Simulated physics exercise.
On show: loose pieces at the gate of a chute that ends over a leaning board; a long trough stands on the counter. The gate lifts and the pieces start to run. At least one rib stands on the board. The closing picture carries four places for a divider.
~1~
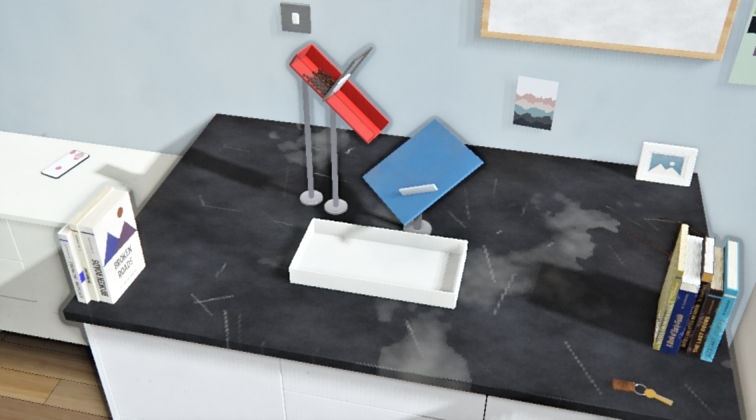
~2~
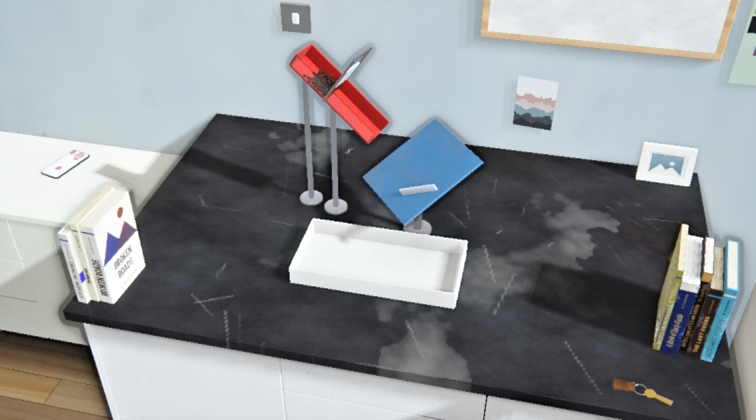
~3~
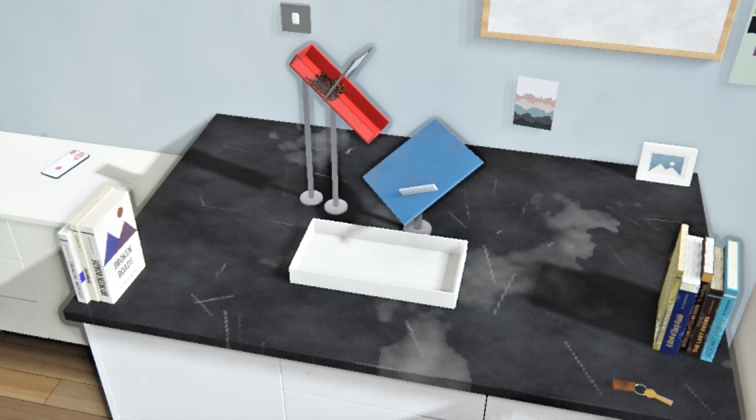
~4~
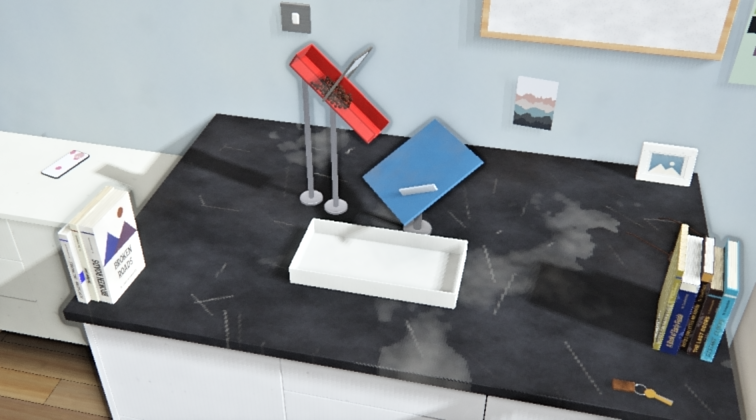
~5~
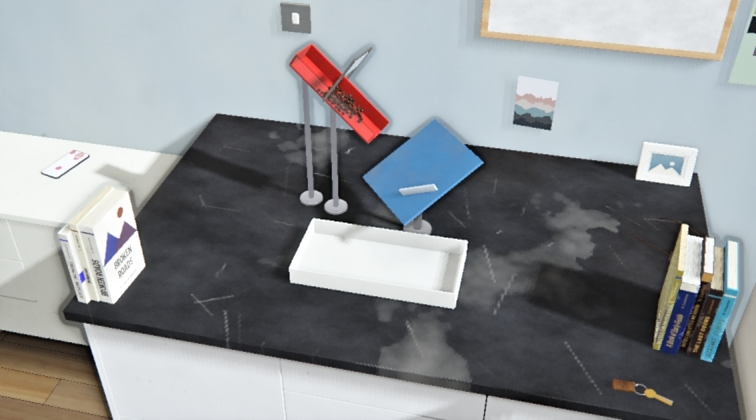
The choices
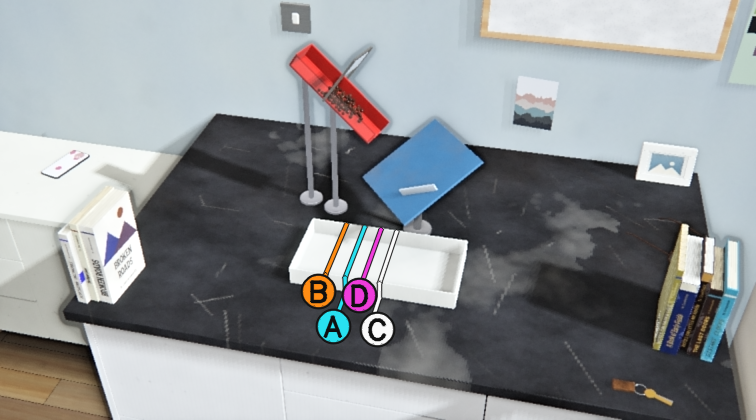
Small dark pieces begin sliding down a tilted red chute as its gate lifts, spreading gradually toward the lower end above a leaning blue board, while the empty white trough on the black counter stays still.
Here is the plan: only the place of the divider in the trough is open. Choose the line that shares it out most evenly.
Go for A.
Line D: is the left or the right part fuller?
More lands on the left.
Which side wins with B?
Right.
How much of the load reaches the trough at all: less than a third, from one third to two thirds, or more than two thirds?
More than two thirds.
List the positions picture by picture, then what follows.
The first picture shows load behind the gate near (323, 84), chocolate balls; lip of the chute near (374, 138), sloping gently.
The second picture shows middle of the board near (420, 169), tilted fairly steeply; middle of its low edge near (382, 200); of its high edge near (458, 139).
The third picture shows front corners of the trough near (290, 268) and (455, 294), empty; front of the load near (335, 98).
The fourth picture shows middle of the load near (334, 95); its front near (348, 106), close to a third of the way to the lip; rib from (434, 185) to (399, 190).
The fifth picture shows middle of the load near (342, 102); its front near (359, 121), close to two thirds of the way to the lip.
On the marked copy, line A crosses the front rim at (345, 277); line B crosses the front rim at (325, 274); line C crosses the front rim at (379, 282); line D crosses the front rim at (362, 279).
With A, of what is caught, close to half on the left of the divider, close to half on the right.
With B, of what is caught, a small share on the left of the divider, the bulk on the right.
With C, of what is caught, all but a few on the left of the divider, a small share on the right.
With D, of what is caught, the bulk on the left of the divider, close to a quarter on the right.
